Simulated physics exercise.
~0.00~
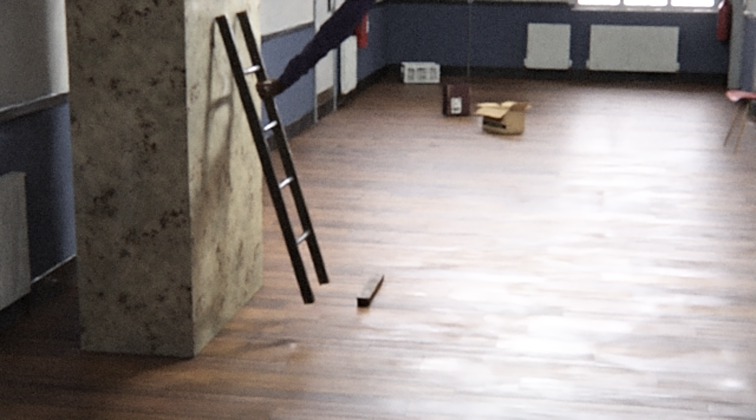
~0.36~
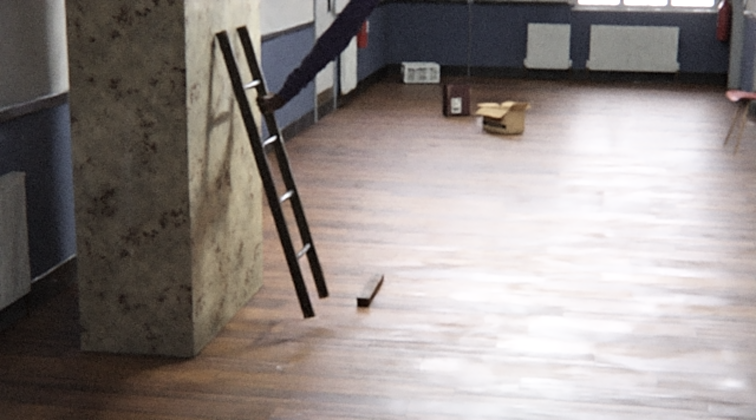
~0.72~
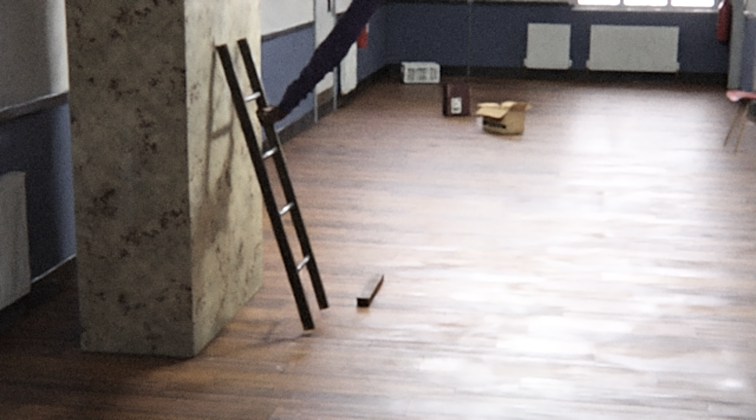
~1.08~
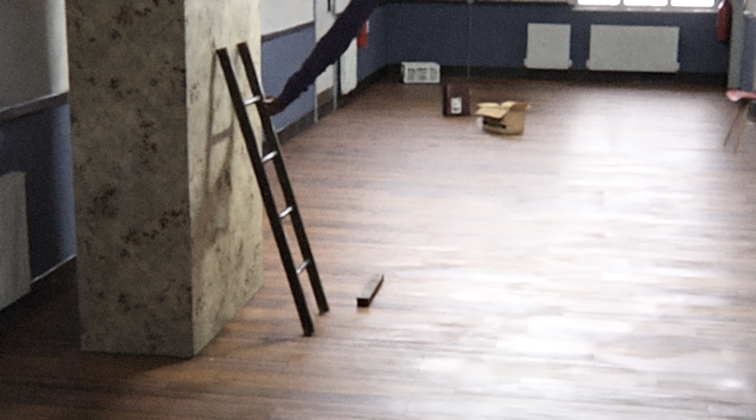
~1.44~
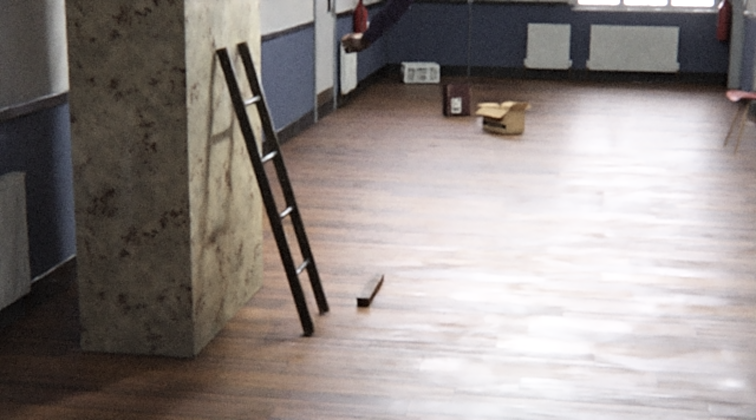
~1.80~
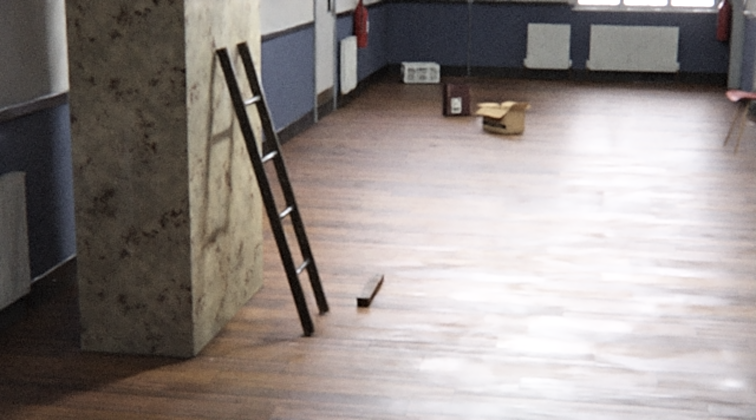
In a large room with a wooden floor, a hand lowered a black, ladder-like gate a little until it leaned against a mottled pillar, then let go and drew back out of view, and the gate stayed propped there without slipping.
